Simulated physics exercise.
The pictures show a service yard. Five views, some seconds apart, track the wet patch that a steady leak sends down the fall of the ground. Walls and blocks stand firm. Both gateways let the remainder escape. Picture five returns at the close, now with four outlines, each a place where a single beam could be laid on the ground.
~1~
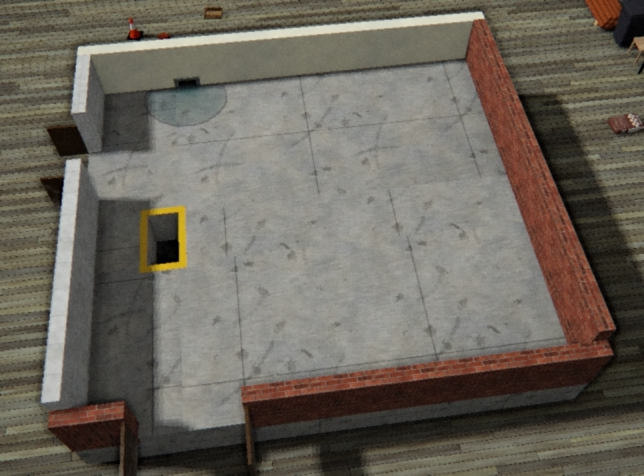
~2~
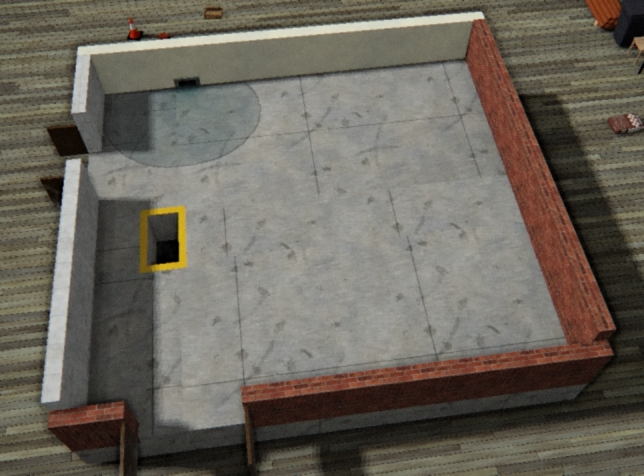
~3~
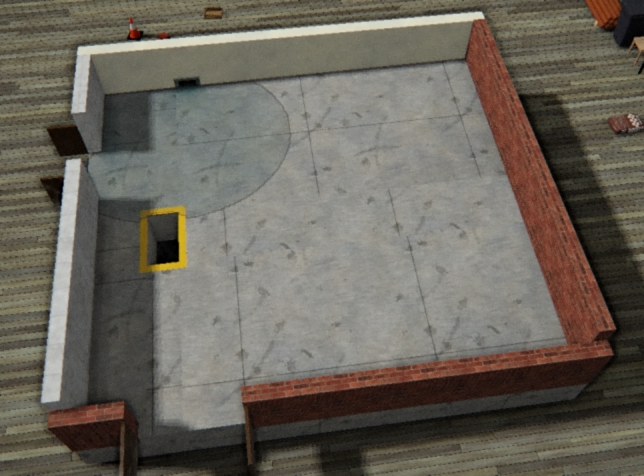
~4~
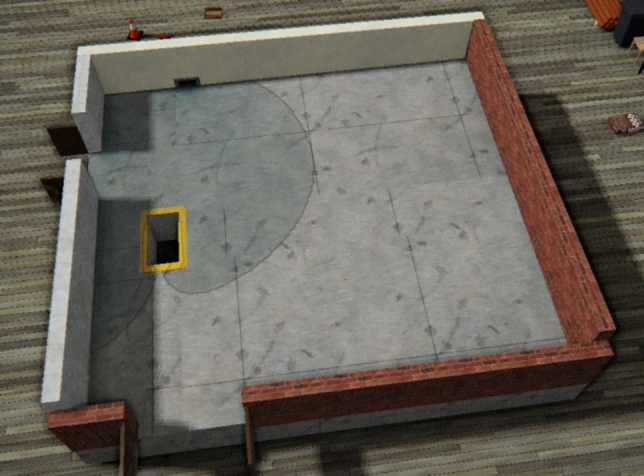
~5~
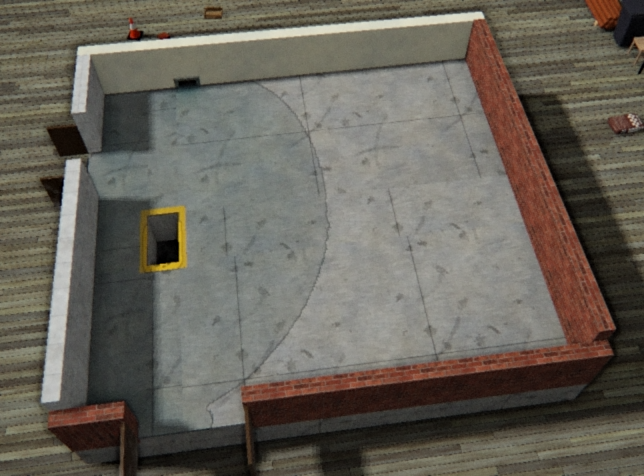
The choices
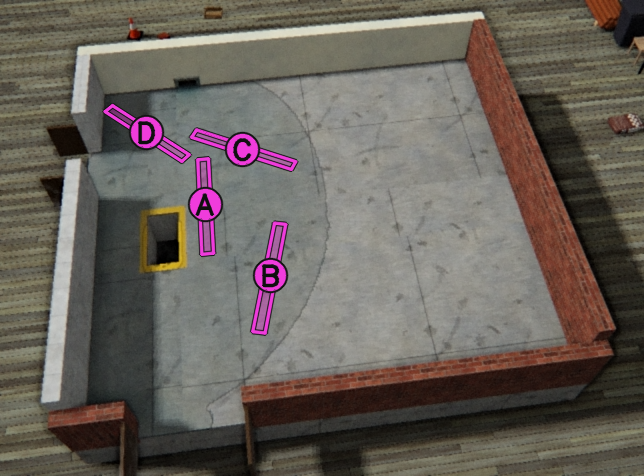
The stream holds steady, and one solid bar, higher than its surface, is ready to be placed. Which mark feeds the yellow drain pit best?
B works best here.
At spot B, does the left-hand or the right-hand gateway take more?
The right one.
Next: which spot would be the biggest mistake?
That would be D.
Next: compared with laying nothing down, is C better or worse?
Spot C is worse.
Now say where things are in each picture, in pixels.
In the first picture, outfall at (187, 82); yellow drain pit at (163, 238); open gate at (193, 415); open gate at (100, 174); 3 % of the ground under water, visible out to (212, 116); yellow drain pit still dry.
In the second picture, 10 % of the ground under water, visible out to (195, 162); yellow drain pit still dry.
In the third picture, 20 % of the ground under water, visible out to (146, 218); yellow drain pit still dry.
In the fourth picture, 31 % of the ground under water, visible out to (99, 334); yellow drain pit taking water.
In the fifth picture, 45 % of the ground under water, visible out to (97, 384); yellow drain pit taking water.
In magenta, A from (207, 253) to (203, 159); B from (258, 332) to (280, 223); C from (194, 133) to (293, 165); D from (108, 108) to (185, 158).
With A, about 19 % of the stream goes into the yellow drain pit, about 81 % out by the gates.
With B, about 27 % of the stream goes into the yellow drain pit, about 73 % out by the gates.
With C, about 16 % of the stream goes into the yellow drain pit, about 83 % out by the gates.
With D, about 12 % of the stream goes into the yellow drain pit, about 87 % out by the gates.
